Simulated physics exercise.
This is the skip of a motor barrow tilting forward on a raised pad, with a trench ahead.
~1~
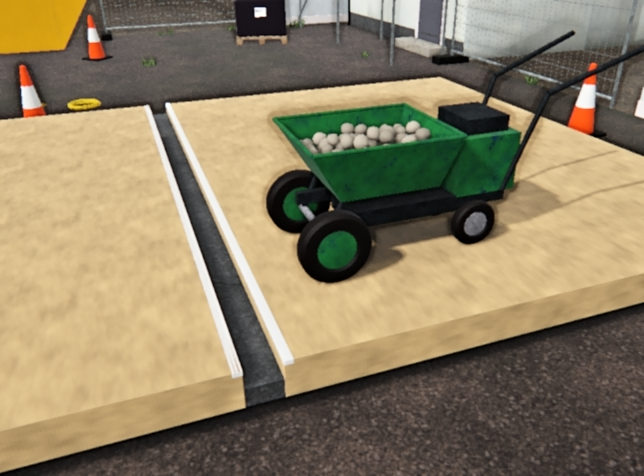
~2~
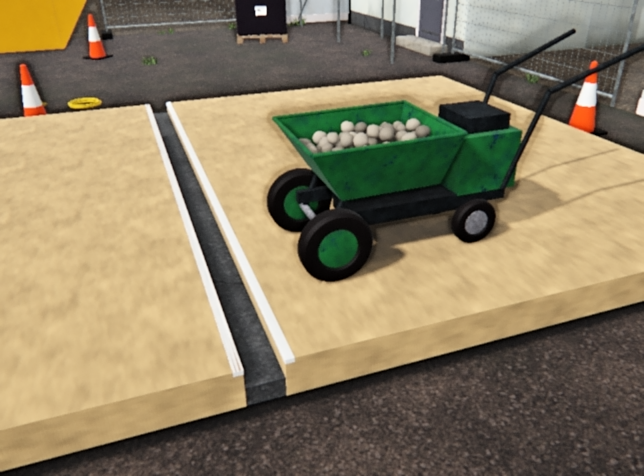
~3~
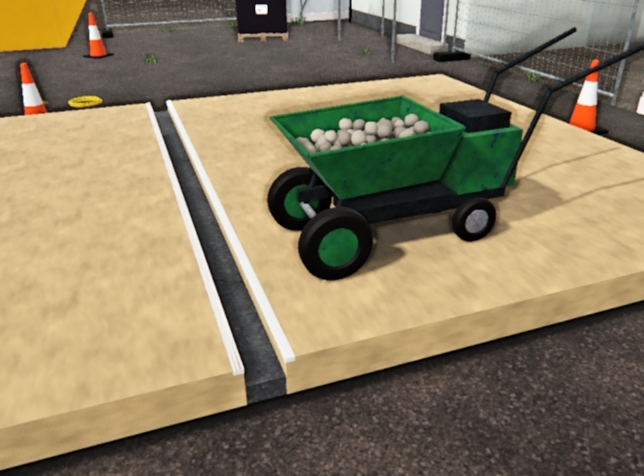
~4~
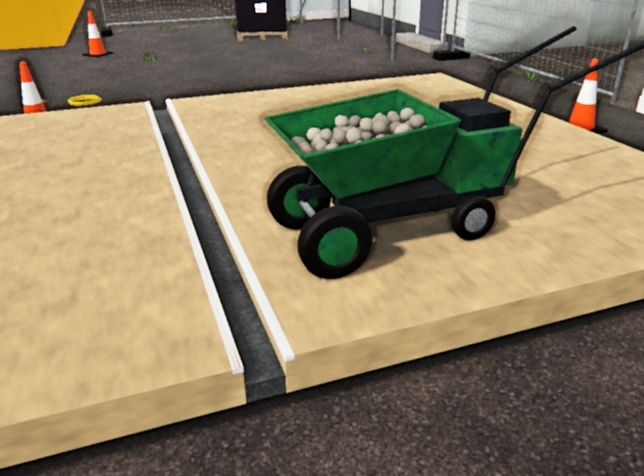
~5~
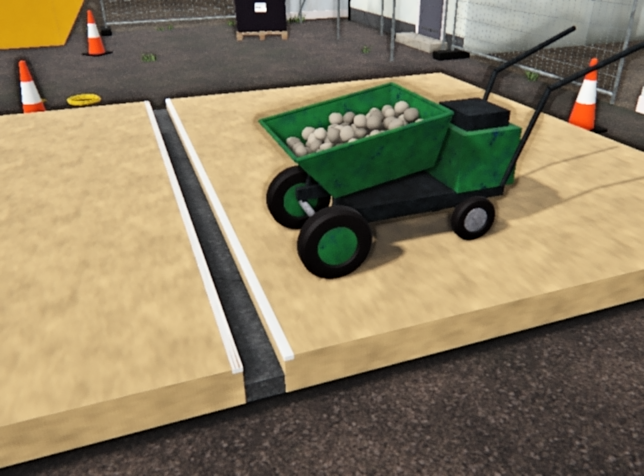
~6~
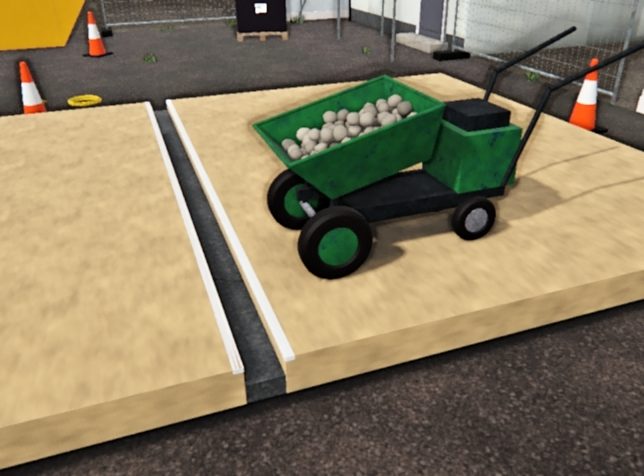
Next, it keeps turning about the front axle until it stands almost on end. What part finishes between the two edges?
In the trench: Less than half.
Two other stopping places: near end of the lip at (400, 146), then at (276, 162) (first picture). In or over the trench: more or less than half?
In turn: The smaller part; the smaller part.
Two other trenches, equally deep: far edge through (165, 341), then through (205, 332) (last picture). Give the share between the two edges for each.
Roughly 100 per cent, and 60 per cent.
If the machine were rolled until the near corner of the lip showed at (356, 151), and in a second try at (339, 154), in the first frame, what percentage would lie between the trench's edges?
Roughly 50 per cent, and 50 per cent.
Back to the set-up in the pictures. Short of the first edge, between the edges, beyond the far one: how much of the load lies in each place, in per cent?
Short near 0; between near 35; beyond near 65.
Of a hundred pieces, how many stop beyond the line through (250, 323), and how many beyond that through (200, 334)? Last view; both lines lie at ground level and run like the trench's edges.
The first gives 90 %, the second 40 %.
Soon, skip tipped steeply; all in the skip.
A while on, skip tipped steeply; nearly all in the skip; a stray few in or heaped over the trench; a stray few beyond it; a stray few falling.
Towards the end, skip tipped right over; a small part in the skip; about a quarter in or heaped over the trench; about two thirds beyond it.
Finally, skip tipped right over; about a third in or heaped over the trench; about two thirds beyond it.
